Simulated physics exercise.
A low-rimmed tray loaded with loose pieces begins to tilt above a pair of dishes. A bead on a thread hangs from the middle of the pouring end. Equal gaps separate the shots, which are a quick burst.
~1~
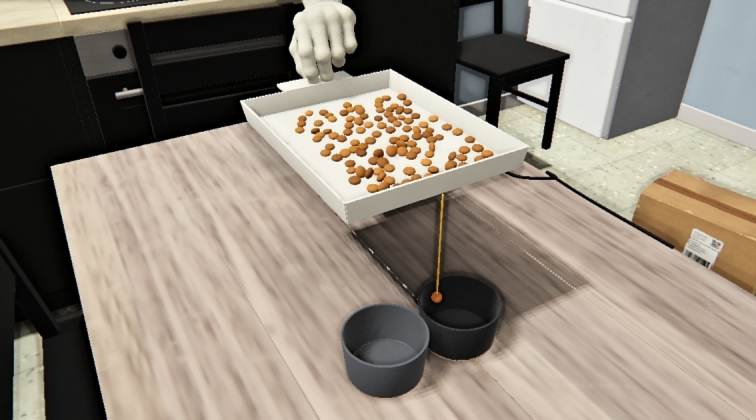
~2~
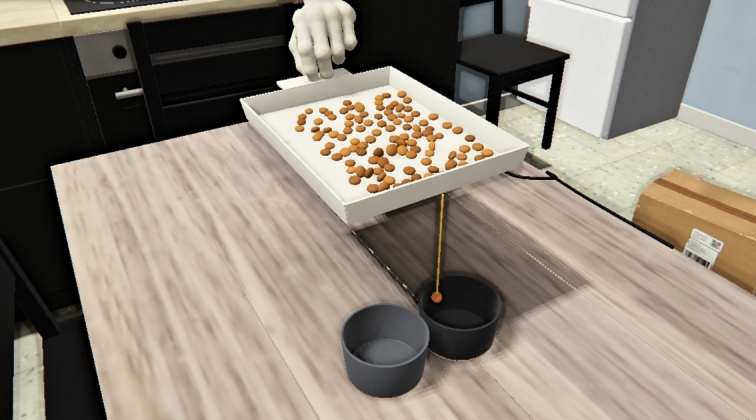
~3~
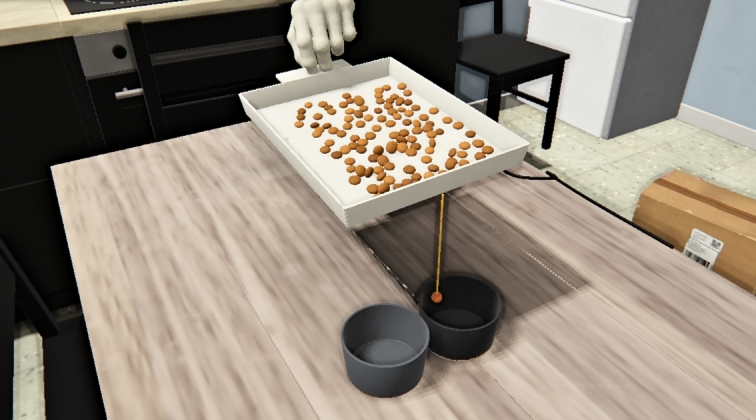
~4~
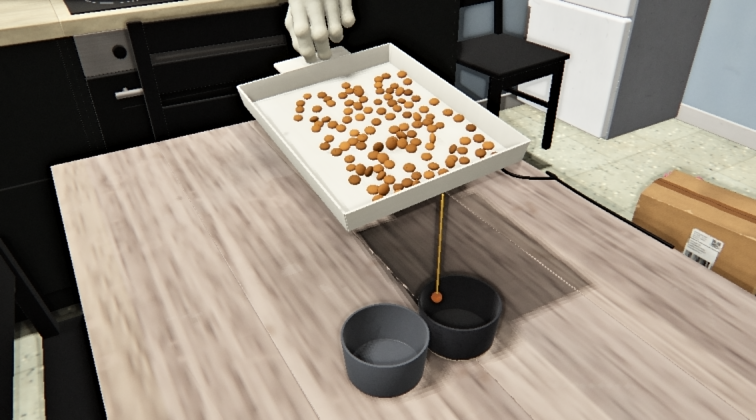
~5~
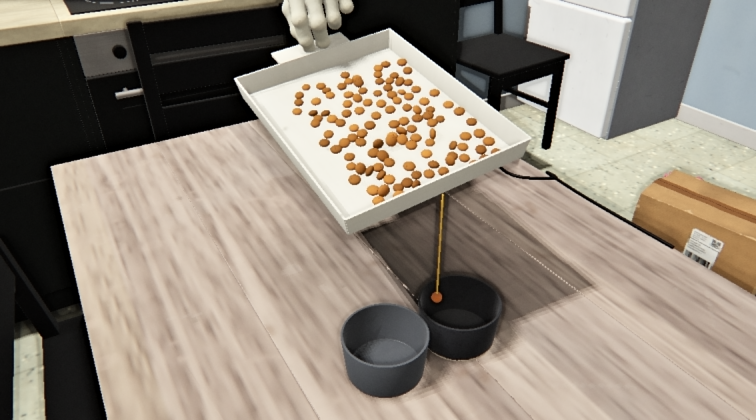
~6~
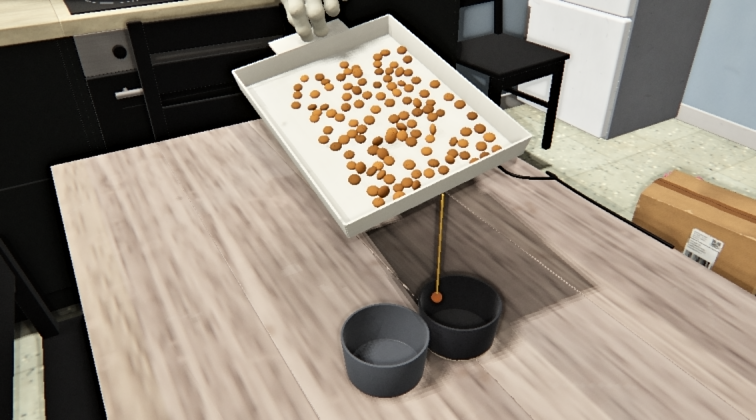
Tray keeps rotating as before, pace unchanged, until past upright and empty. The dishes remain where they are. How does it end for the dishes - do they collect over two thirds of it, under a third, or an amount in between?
They collect over two thirds of it.
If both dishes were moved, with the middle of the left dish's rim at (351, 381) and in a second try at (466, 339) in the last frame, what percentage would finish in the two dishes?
In turn 30 and 0 in a hundred.
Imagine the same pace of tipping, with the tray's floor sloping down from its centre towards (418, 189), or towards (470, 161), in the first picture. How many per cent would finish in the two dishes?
Near 10 % and, after that, 10 %.
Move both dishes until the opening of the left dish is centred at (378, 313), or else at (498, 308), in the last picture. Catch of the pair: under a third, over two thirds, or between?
The earlier try, one to two thirds; the later try, under a third.
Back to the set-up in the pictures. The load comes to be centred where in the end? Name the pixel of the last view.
(376, 366).
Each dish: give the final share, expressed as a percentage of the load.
Left dish keeps 80 %, right dish keeps 0 %.
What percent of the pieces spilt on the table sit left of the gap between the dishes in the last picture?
About 90 per cent.
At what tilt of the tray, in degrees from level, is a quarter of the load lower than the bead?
Angle: Close to 100°.
Just after the last frame, tray tipped steeply; every one on the tray.
A moment on, tray tipped past a quarter turn; roughly a third on the tray; roughly a quarter in the left dish; about a tenth outside both; roughly a quarter in the air.
Further on, tray tipped past a quarter turn; the larger part in the left dish; roughly a quarter outside both.
When it is over, tray tipped past a quarter turn; the larger part in the left dish; not one in the right dish; roughly a quarter outside both.
